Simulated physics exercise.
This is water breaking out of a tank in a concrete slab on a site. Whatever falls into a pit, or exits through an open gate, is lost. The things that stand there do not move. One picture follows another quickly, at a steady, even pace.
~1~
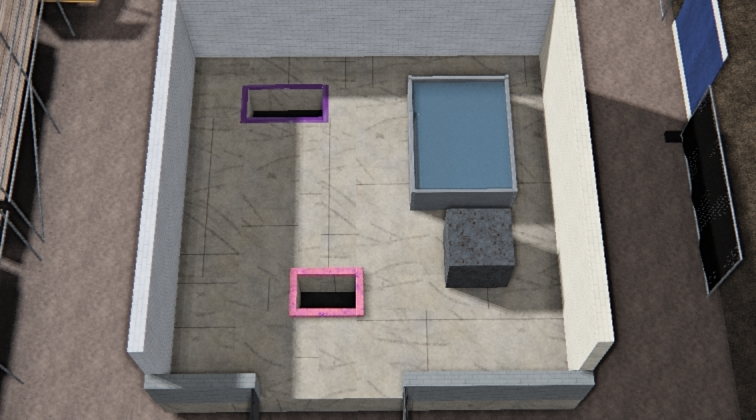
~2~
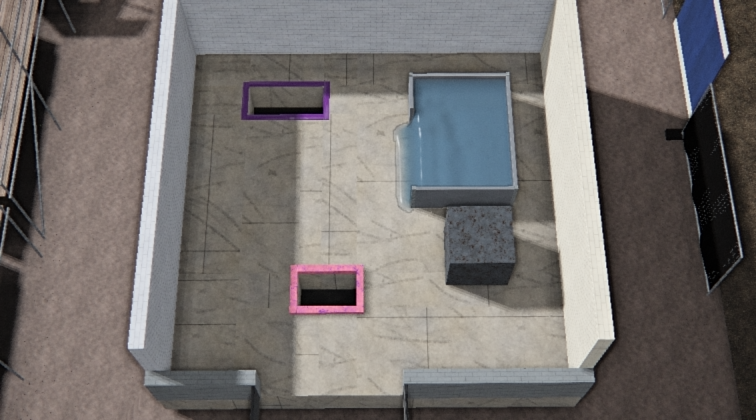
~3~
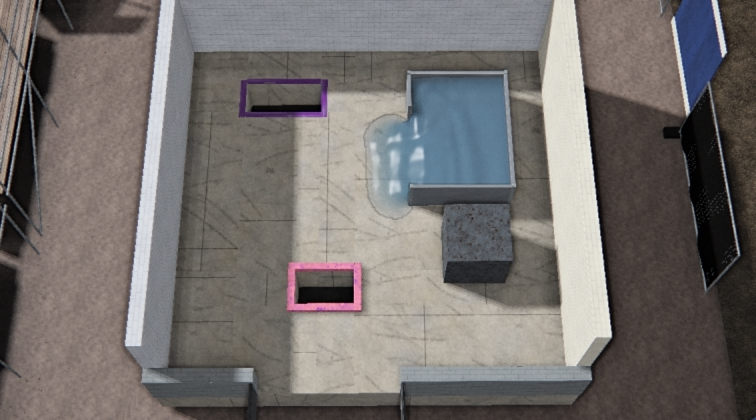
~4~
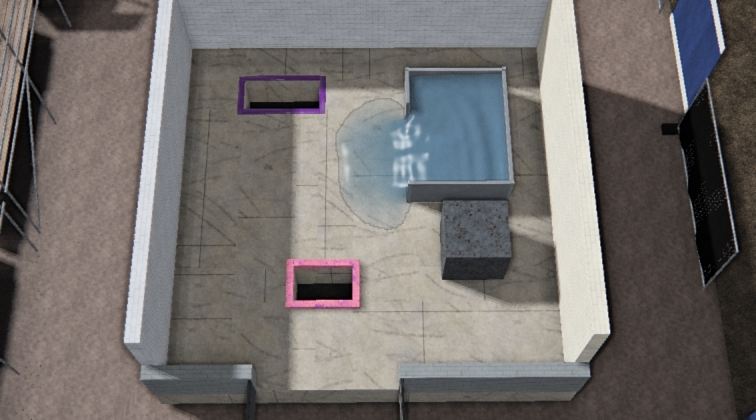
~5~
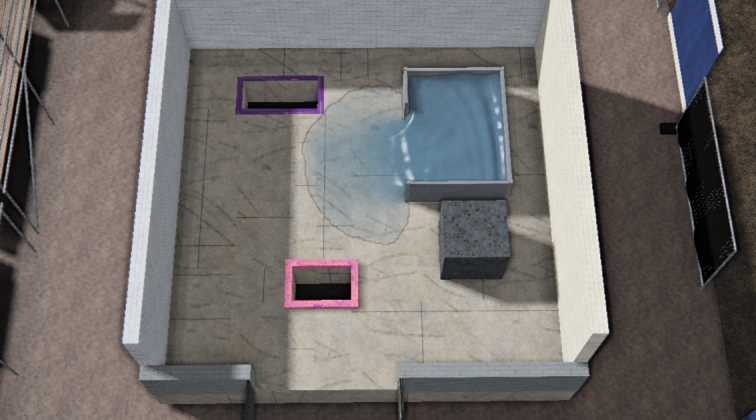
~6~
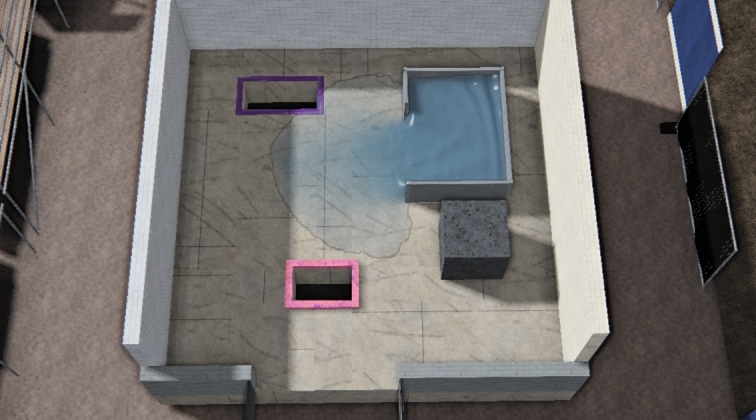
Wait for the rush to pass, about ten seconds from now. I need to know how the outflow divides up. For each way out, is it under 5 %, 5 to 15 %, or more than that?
Here is how it divides: The gate ends up with 5 to 15 %; the pink pit ends up with under 5 %; the purple pit ends up with more than 15 %.
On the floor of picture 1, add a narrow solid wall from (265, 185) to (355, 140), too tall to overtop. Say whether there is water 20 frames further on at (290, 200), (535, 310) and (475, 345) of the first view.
Taken in turn, the three points are soaked, unsoaked and unsoaked.
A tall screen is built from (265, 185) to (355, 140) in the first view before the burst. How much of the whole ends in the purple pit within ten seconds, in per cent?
Purple: 14 %.
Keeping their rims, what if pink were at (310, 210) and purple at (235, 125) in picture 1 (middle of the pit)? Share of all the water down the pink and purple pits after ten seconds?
Per cent by pit - pink: 14 / purple: 35.
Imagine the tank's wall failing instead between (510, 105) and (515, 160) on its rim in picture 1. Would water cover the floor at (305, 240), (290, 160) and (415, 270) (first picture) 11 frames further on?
Well, the first is missed by the spill, the next missed by the spill, the last missed by the spill.
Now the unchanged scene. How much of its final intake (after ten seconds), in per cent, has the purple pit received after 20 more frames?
My estimate is close to 35 per cent.
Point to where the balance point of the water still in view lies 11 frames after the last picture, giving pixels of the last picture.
At about (355, 168).
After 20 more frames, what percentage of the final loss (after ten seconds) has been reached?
Something close to 25 percent by that point.
A moment on, water covers 35 % of the floor; the gate 0 %, the pink pit 0 %, the purple pit 2 %.
Next, water covers 40 % of the floor; the gate 0 %, the pink pit 1 %, the purple pit 4 %.
Then, water covers 50 % of the floor; the gate 0 %, the pink pit 2 %, the purple pit 7 %.
Later, water covers 80 % of the floor; the gate 3 %, the pink pit 2 %, the purple pit 14 %.
In the end, water covers 90 % of the floor; the gate 11 %, the pink pit 2 %, the purple pit 21 %.
